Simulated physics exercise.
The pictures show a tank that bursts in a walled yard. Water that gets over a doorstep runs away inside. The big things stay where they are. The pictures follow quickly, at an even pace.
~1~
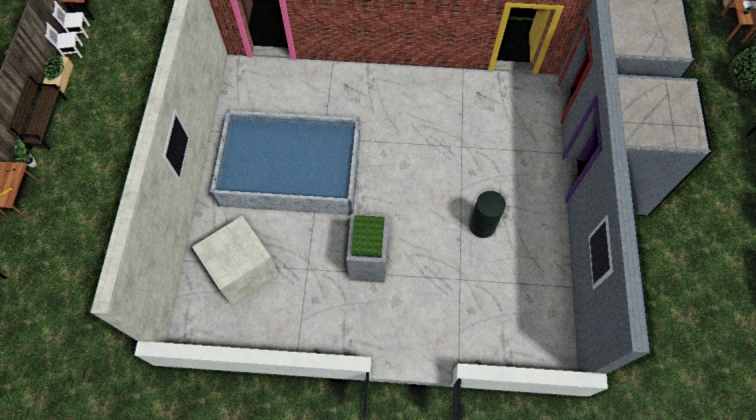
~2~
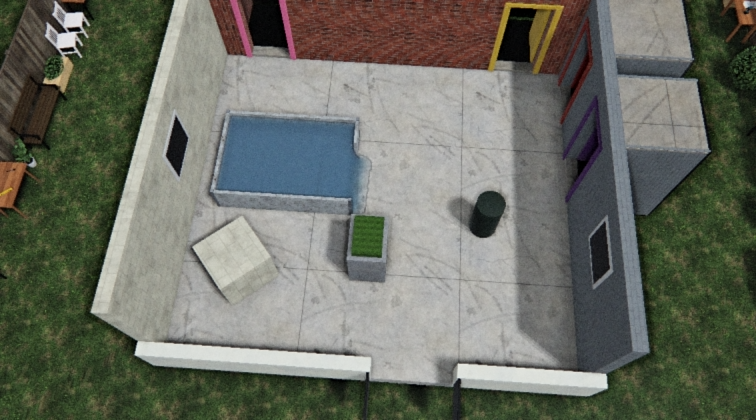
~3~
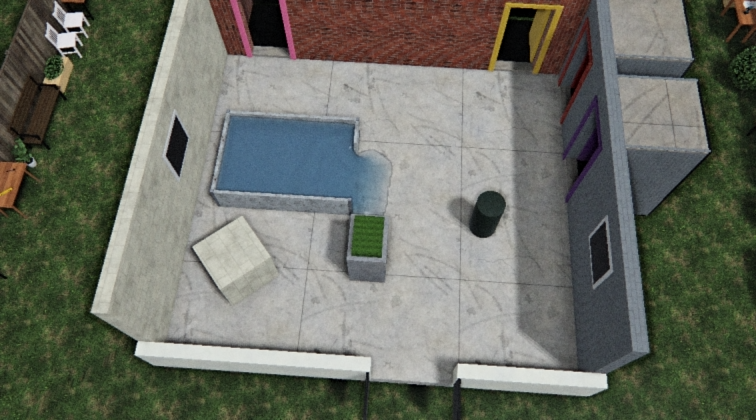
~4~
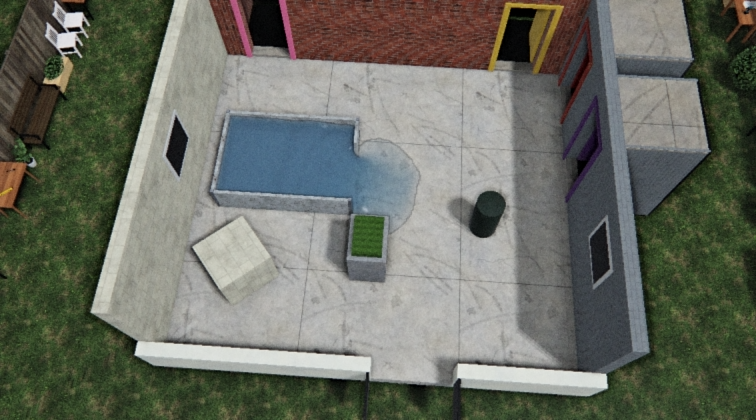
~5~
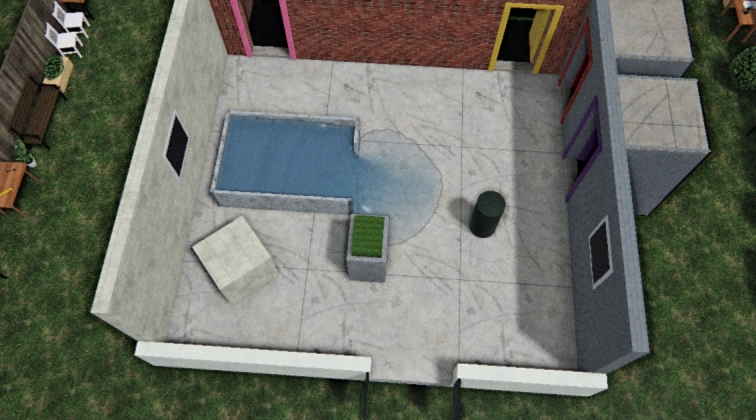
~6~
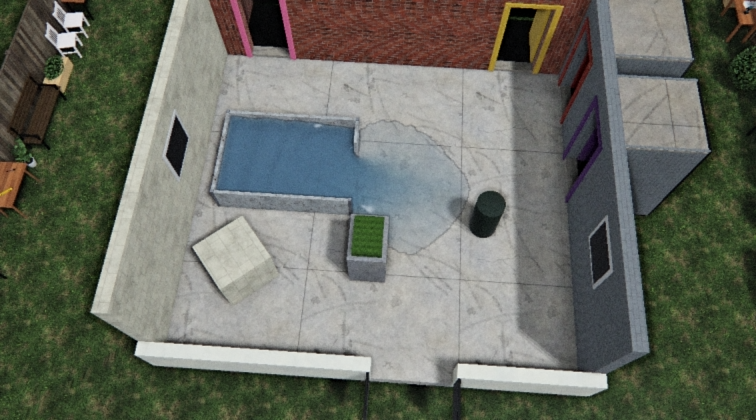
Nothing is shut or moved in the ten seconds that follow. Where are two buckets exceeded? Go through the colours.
One by one: The purple door floods; the pink door holds within the limit; the yellow door floods; the red door floods.
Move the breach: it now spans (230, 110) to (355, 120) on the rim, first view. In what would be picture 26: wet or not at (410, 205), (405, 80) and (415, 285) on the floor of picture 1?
One after the other: Clear, awash, free of water.
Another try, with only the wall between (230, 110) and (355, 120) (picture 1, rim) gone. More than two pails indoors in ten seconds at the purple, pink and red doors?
Then: Purple door takes less; pink door floods; red door goes over.
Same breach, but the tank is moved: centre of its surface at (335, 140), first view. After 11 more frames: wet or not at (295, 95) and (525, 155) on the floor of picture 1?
As listed: No water, wet.
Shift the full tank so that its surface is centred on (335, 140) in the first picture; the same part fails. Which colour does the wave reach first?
That is the one in purple.
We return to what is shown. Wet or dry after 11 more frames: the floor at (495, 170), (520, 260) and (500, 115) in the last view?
In that order: Covered, covered, flooded.
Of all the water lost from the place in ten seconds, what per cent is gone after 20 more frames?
About 25 per cent.
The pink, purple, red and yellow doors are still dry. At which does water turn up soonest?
The door marked purple.
A moment on, water covers 25 % of the floor; the purple door not reached, the pink door not reached, the yellow door not reached, the red door not reached.
Next, water covers 40 % of the floor; the purple door under two buckets in, the pink door not reached, the yellow door not reached, the red door not reached.
Then, water covers 50 % of the floor; the purple door far over two buckets in, the pink door not reached, the yellow door wet at the sill, nothing in, the red door under two buckets in.
Later, water covers 55 % of the floor; the purple door far over two buckets in, the pink door not reached, the yellow door over two buckets in, the red door over two buckets in.
In the end, water covers 90 % of the floor; the purple door far over two buckets in, the pink door wet at the sill, nothing in, the yellow door over two buckets in, the red door far over two buckets in.
